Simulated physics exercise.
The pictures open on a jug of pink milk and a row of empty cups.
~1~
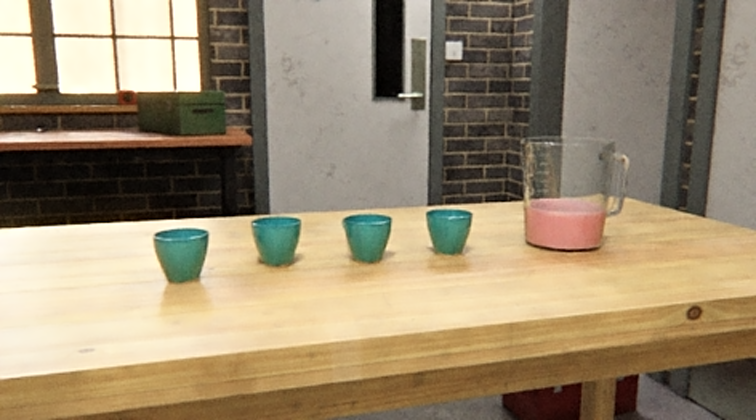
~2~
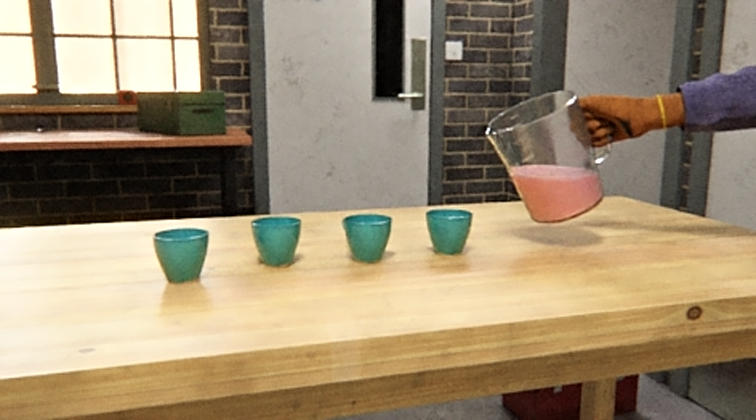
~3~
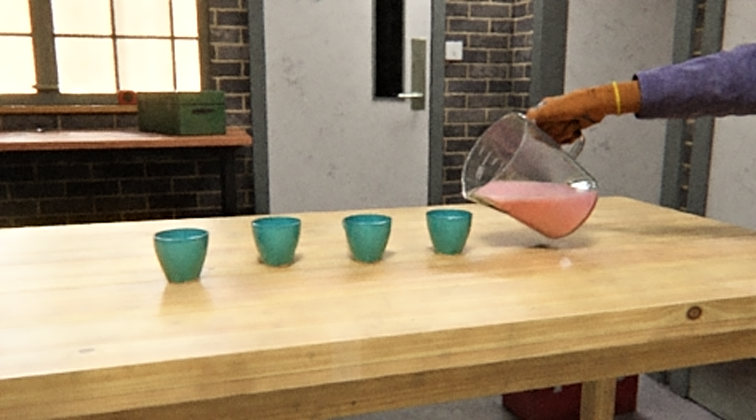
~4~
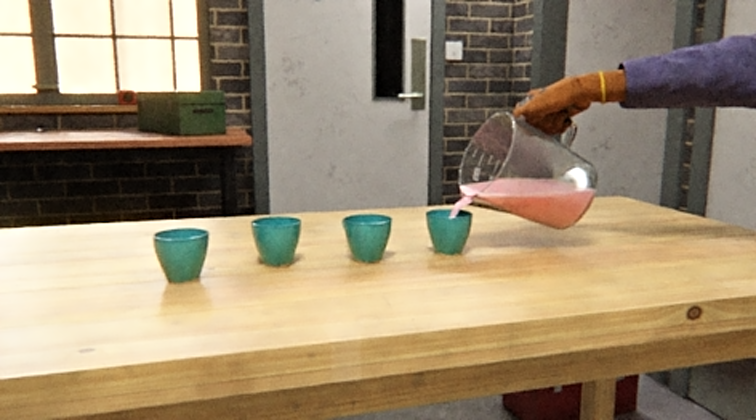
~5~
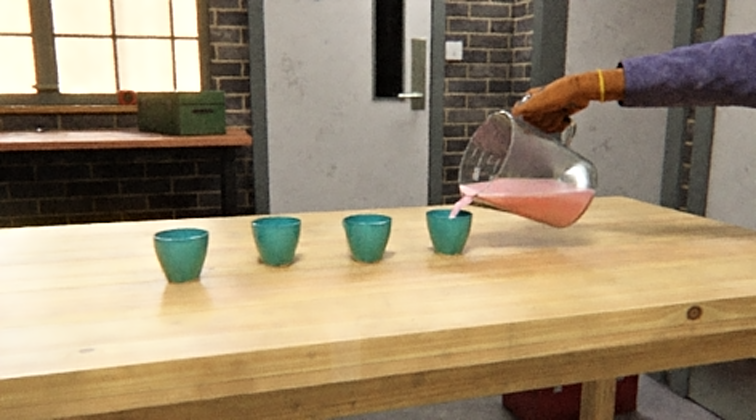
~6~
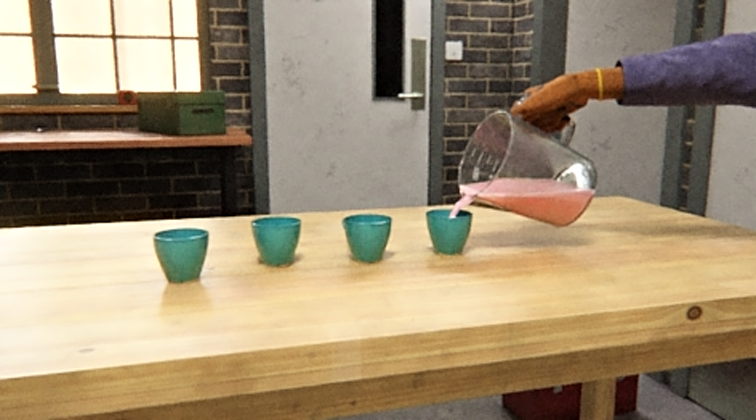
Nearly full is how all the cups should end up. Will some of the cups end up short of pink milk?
It suffices.
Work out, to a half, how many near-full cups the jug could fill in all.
5.0, give or take.
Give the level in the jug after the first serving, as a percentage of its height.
The level sits at roughly 30 percent.
Next, the first is about three quarters full.
After that, the first is done and the jug has about three quarters of its load.
Finally, all four are full and about a quarter of the pink milk is over.
